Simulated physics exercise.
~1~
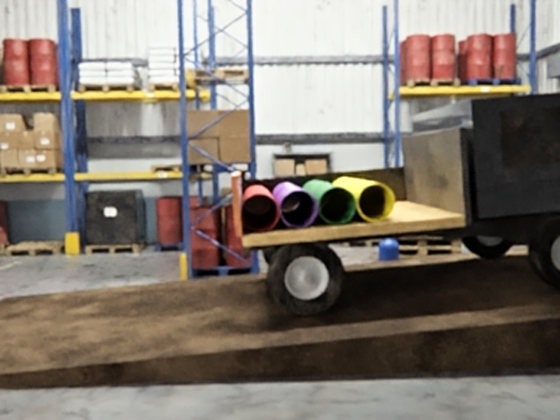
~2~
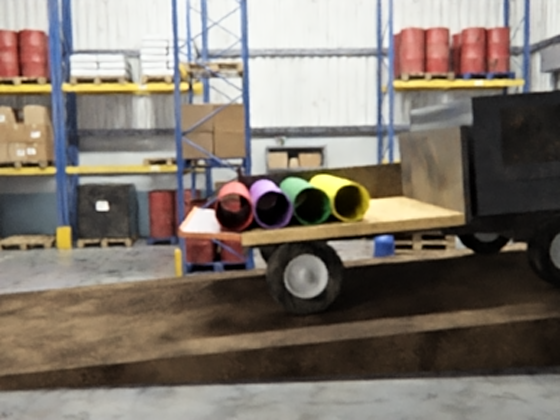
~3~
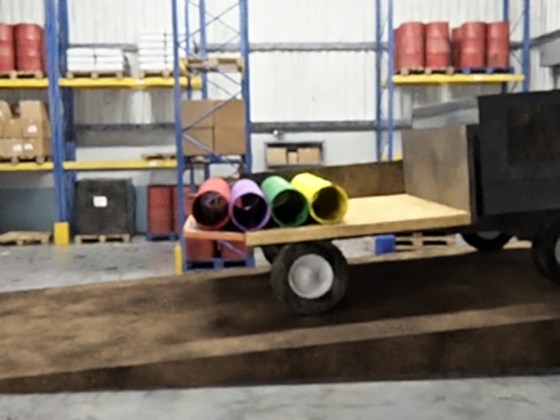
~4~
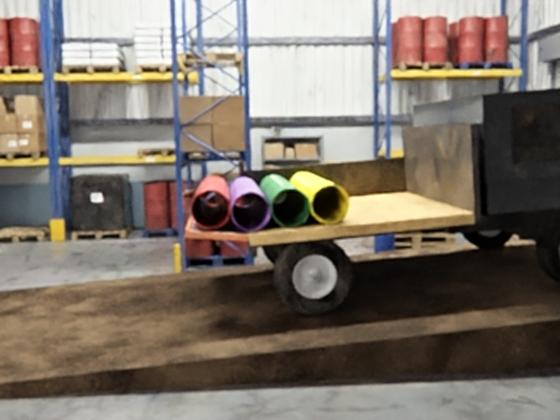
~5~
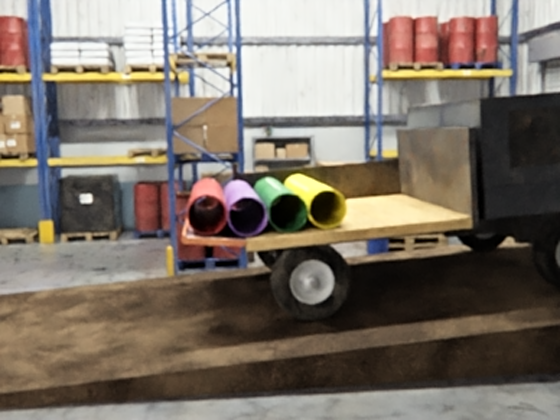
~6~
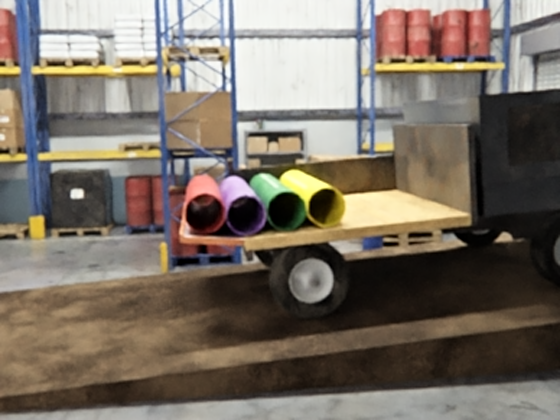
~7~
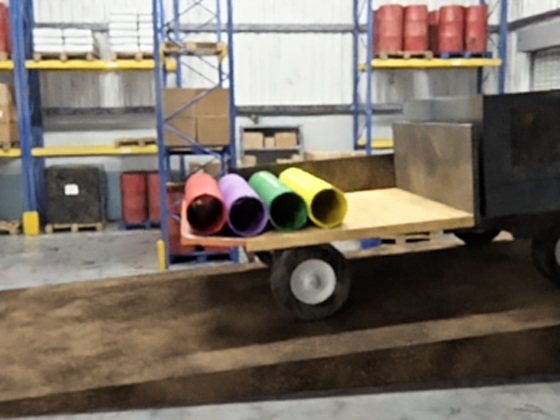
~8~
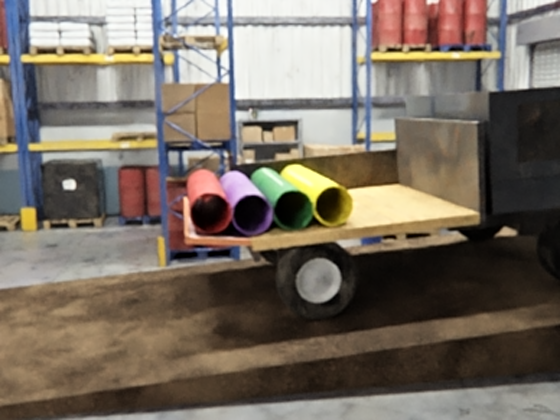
At first, four open-ended pipes, red, purple, green and yellow, lie side by side against the upright tailgate of a pick-up that stands on a sloping dirt ramp in a warehouse. The tailgate swings down to the left until it lies almost level with the bed. The pipes roll left together, with the red one leading onto the lowered gate. They travel only a short way before stopping in a close row. The red pipe ends resting on the gate, the purple, green and yellow ones stay on the bed, and none falls off.
